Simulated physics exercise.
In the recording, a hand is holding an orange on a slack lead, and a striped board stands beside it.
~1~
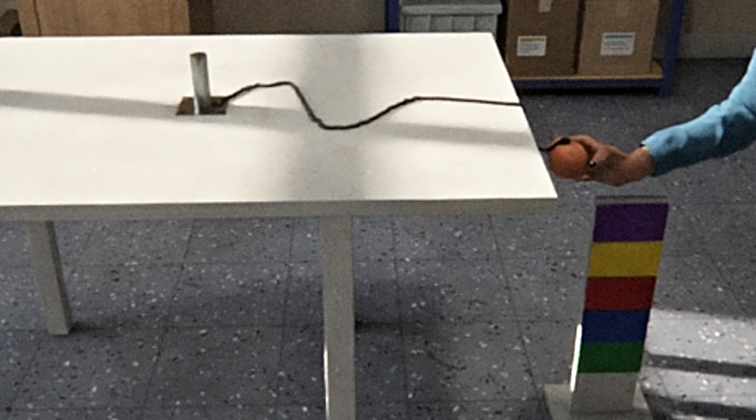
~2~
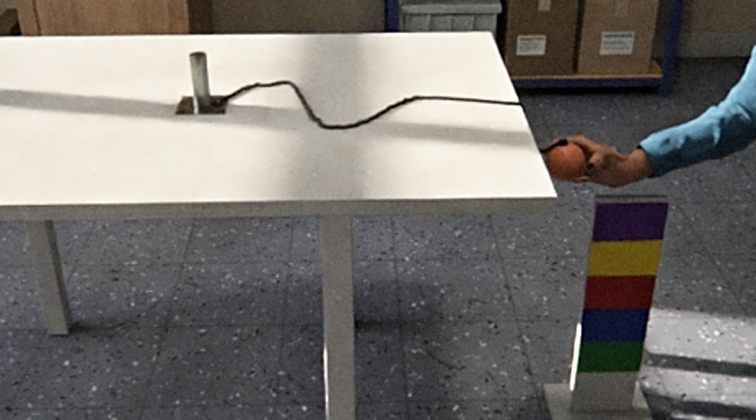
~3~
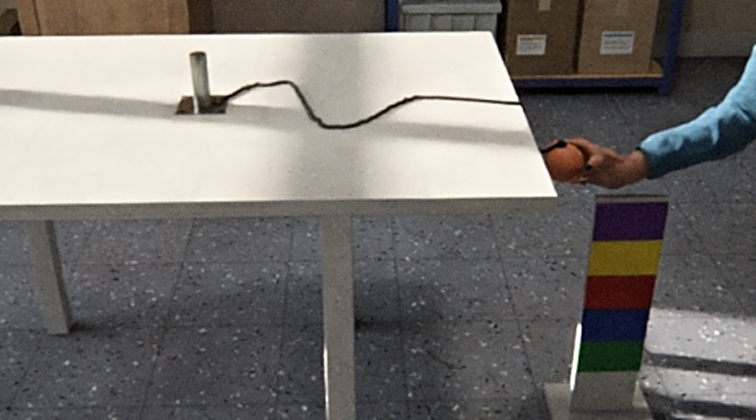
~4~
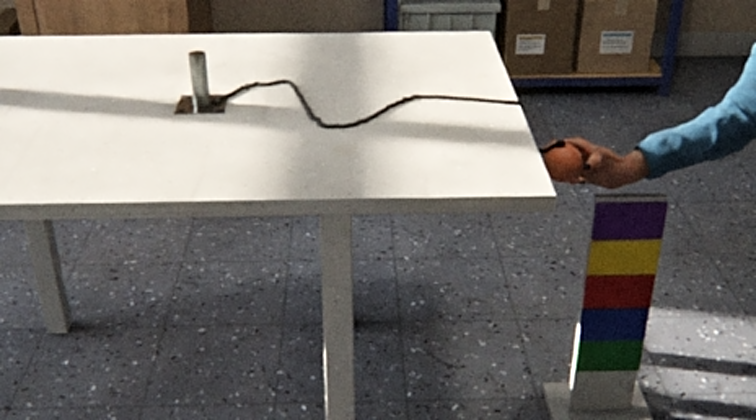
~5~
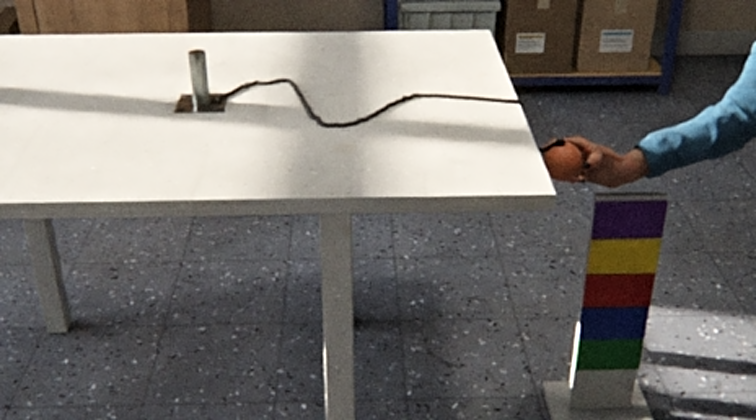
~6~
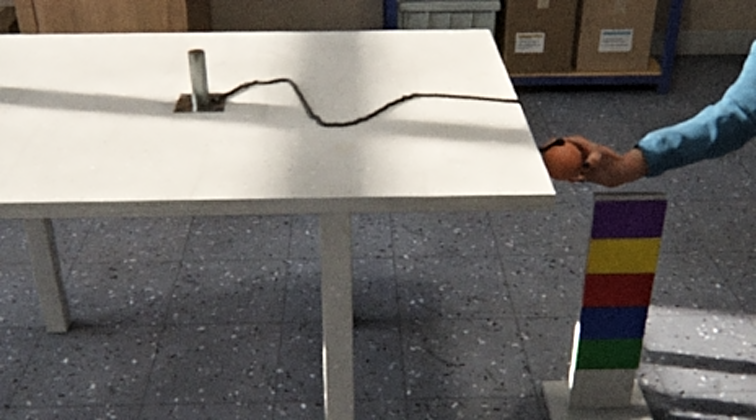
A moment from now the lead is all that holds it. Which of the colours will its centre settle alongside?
It settles alongside blue.
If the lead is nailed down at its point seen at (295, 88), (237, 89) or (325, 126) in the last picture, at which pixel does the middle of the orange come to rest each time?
That would be (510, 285) for the first, (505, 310) for the second and (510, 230) for the third.
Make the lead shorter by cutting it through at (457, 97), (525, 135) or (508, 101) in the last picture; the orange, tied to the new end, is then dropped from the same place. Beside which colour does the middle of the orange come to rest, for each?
Each try in turn: Purple; red; yellow.
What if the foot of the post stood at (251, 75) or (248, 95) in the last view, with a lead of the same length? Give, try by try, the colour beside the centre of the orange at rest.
For the first it would be green, for the second green.
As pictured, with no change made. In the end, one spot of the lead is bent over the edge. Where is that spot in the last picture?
The piece you want is at about (382, 110).
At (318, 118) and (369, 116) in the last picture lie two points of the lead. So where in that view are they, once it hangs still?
End: (431, 103) and then (499, 103).
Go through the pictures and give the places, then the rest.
In the first picture, orange (568, 161); purple (631, 225); yellow (626, 260); red (620, 295); blue (615, 327); green (611, 359).
In the second picture, orange (566, 162); lead through (249, 89) (300, 96) (337, 127) (404, 100) (495, 102).
In the third picture, orange (564, 163).
In the fourth picture, orange (563, 163); lead through (248, 88) (299, 95) (336, 126) (404, 99) (494, 101).
In the fifth picture, orange (563, 162).
In the sixth picture, orange (563, 162); lead through (247, 87) (299, 94) (336, 125) (403, 97) (493, 100).
Early on, orange near (501, 318); level with blue.
Midway, orange near (503, 322); level with blue.
Finally, orange near (501, 323); level with blue. At blue.
